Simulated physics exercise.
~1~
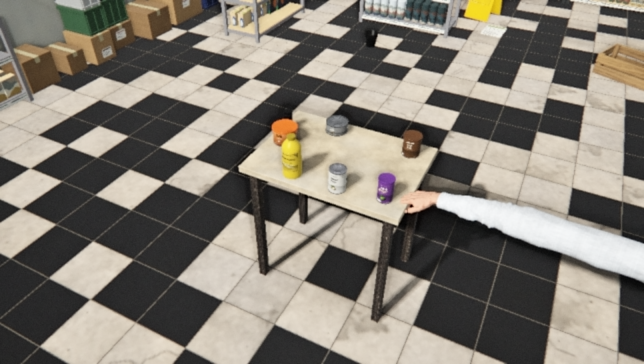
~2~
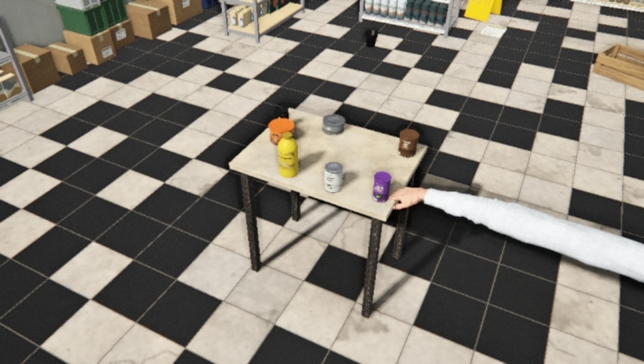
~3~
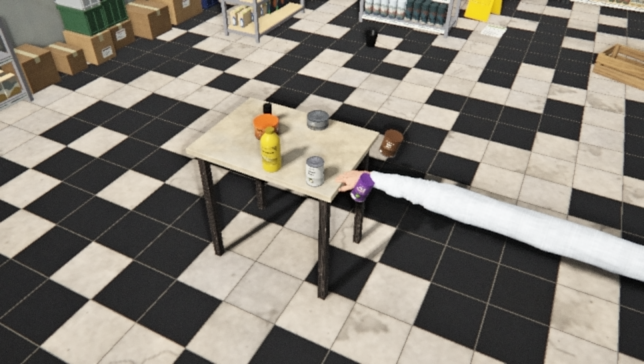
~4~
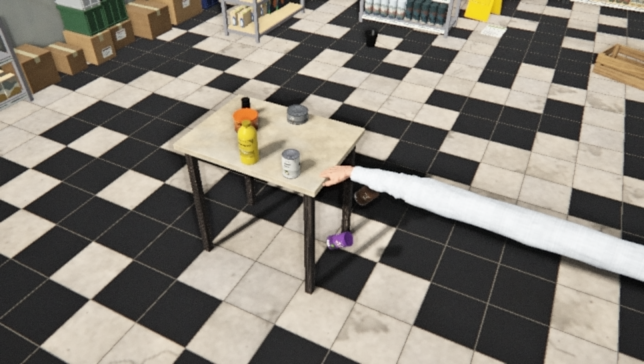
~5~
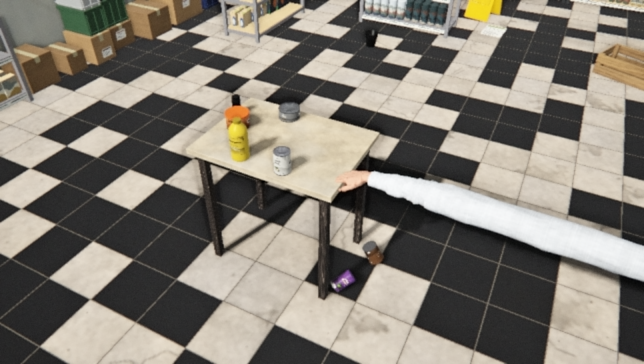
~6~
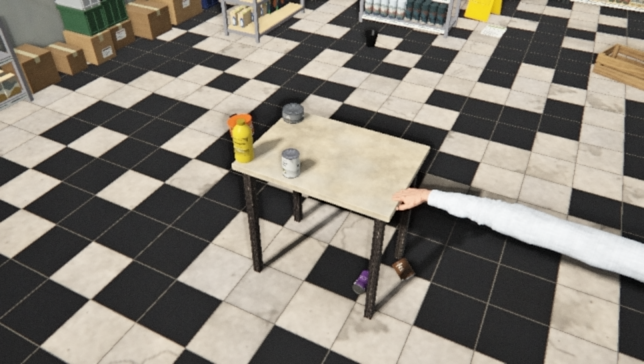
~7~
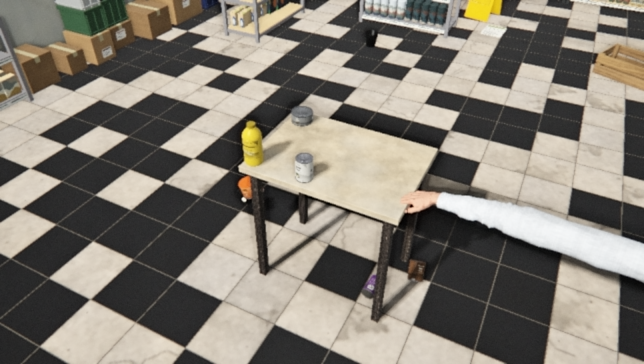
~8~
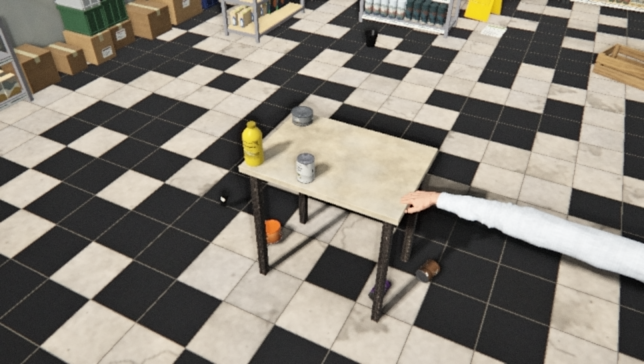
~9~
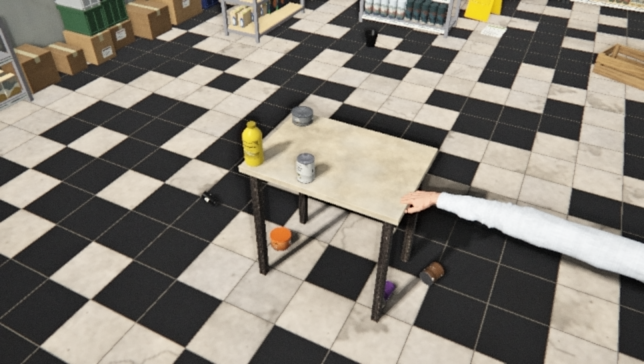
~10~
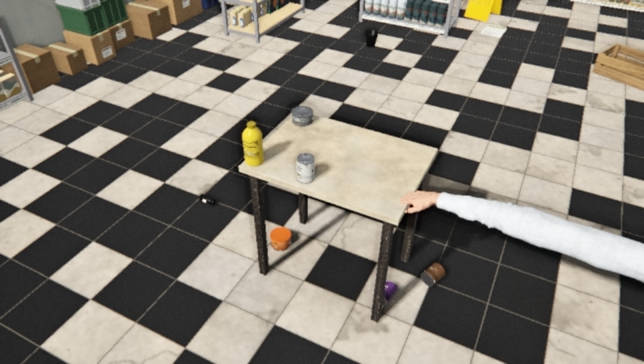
A pale-topped side table with dark legs stands on a black and white checkered floor, seen from above in a storeroom, with a white-sleeved arm reaching its right corner. On top are an orange tub, a yellow bottle and a small black shaker at the left, a grey tub behind, a white tin in front, and brown and purple tins at the right. The table slides left, and the purple and brown tins drop off the right side. It then jerks back right, and the orange tub and black shaker fall off the left. The yellow bottle, grey tub and white tin remain standing on top.
